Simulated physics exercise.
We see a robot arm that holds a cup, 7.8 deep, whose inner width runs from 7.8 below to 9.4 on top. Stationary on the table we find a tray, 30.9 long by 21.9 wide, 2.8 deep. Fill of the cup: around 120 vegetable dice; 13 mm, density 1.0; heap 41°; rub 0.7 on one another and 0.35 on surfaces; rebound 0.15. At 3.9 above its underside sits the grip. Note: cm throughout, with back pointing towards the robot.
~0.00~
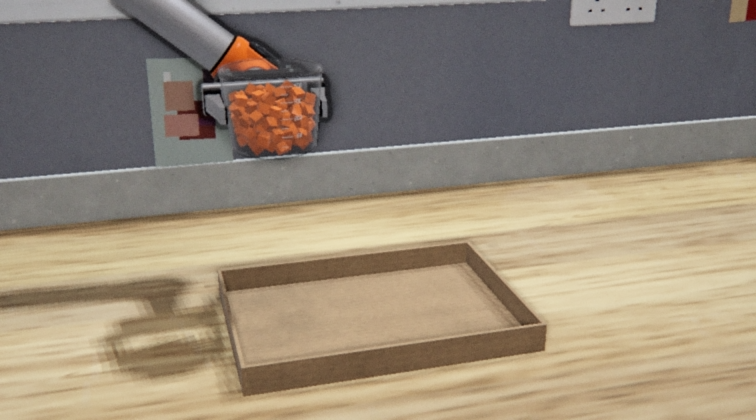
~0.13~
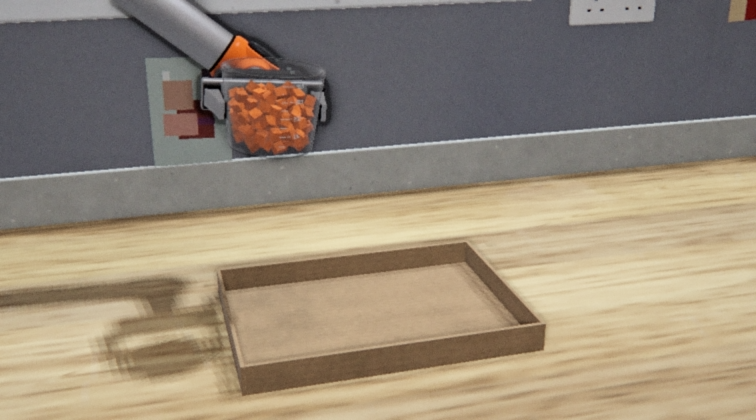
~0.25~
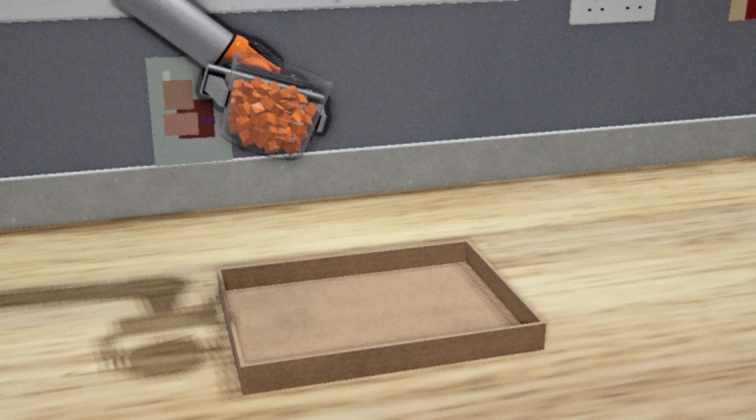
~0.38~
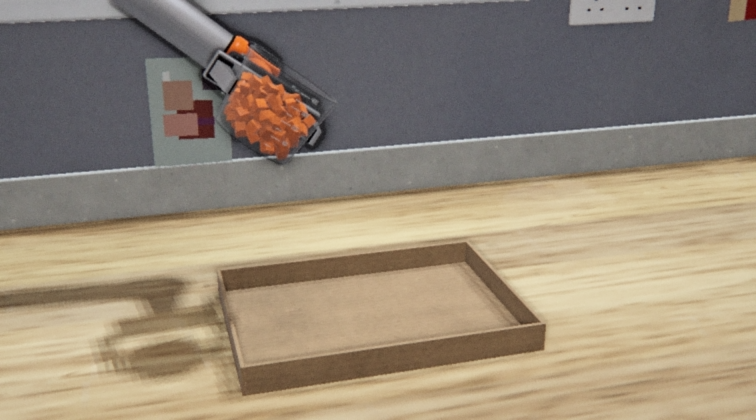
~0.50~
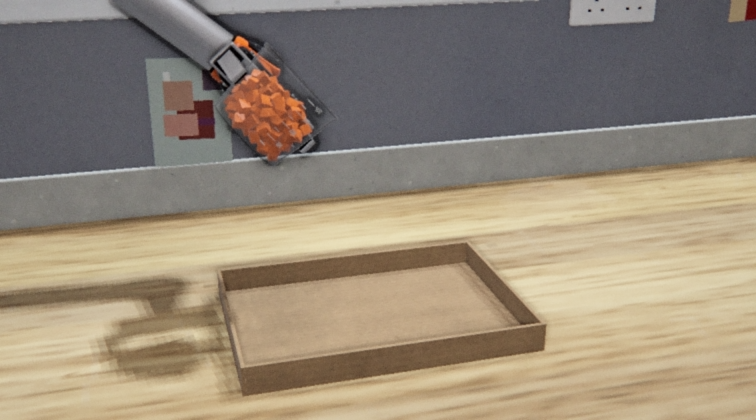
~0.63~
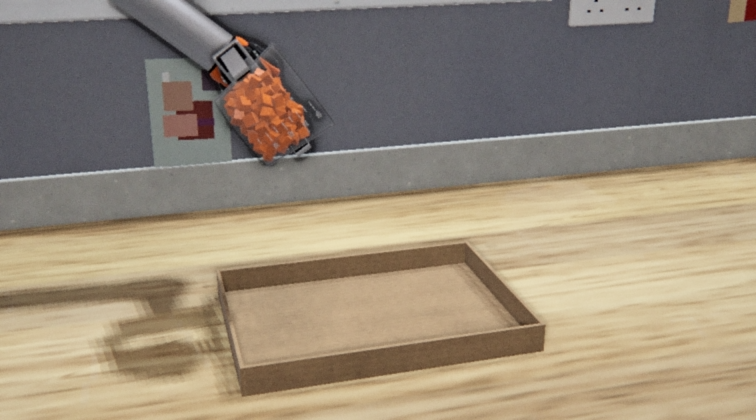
Above a wooden table with an empty tray, a robot arm tilts a cup of orange dice forward.
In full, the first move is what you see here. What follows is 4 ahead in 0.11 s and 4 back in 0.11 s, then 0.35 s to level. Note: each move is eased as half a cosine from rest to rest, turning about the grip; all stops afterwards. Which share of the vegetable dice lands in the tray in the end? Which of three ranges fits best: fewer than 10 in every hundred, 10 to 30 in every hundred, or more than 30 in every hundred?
From 10 to 30 in every hundred.
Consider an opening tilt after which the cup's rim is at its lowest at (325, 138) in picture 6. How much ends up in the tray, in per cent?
Somewhere around 45 %.
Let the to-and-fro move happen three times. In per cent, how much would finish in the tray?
Then about 25 per cent.
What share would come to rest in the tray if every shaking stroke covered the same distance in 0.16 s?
I'd expect close to 5 in a hundred.
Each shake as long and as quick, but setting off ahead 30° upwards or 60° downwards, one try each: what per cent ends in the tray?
Try one gives about 25 in a hundred, try two about 0 in a hundred.
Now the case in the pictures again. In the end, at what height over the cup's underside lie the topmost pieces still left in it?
Height at rest: Approx. 7.0 cm.
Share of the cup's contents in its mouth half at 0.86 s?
50 %.
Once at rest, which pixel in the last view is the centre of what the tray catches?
Approximately (425, 316) in pixels.
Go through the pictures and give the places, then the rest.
The first picture shows cup middle at (273, 110), level; upper third of the load around (270, 102), from x 235 to 310, top at y 90; 120 in the cup.
The second picture shows cup middle at (272, 109), tilted 5° forward; upper third of the load around (269, 102), from x 235 to 310, top at y 90.
The third picture shows cup middle at (272, 109), tilted 19° forward; upper third of the load around (262, 98), from x 235 to 310, top at y 85.
The fourth picture shows cup middle at (272, 109), tilted 36° forward; upper third of the load around (259, 99), from x 230 to 310, top at y 80.
The fifth picture shows cup middle at (272, 110), tilted 50° forward; upper third of the load around (259, 96), from x 230 to 305, top at y 75.
The sixth picture shows cup middle at (272, 110), tilted 55° forward; upper third of the load around (260, 94), from x 230 to 300, top at y 75; 120 in the cup.
After 0.86 s, tilted 55° forward, highest piece 27 above the table; 103 in the cup, 17 in flight or on a rim.
After 1.09 s, tilted 13° forward, highest piece 28 above the table; 101 in the cup, 19 in the tray.
After 1.40 s, level, highest piece 29 above the table; 101 in the cup, 19 in the tray.
After 2.45 s, level, highest piece 28 above the table; 101 in the cup, 19 in the tray.
At rest, 101 in the cup, 19 in the tray. That is 16 % in the tray.
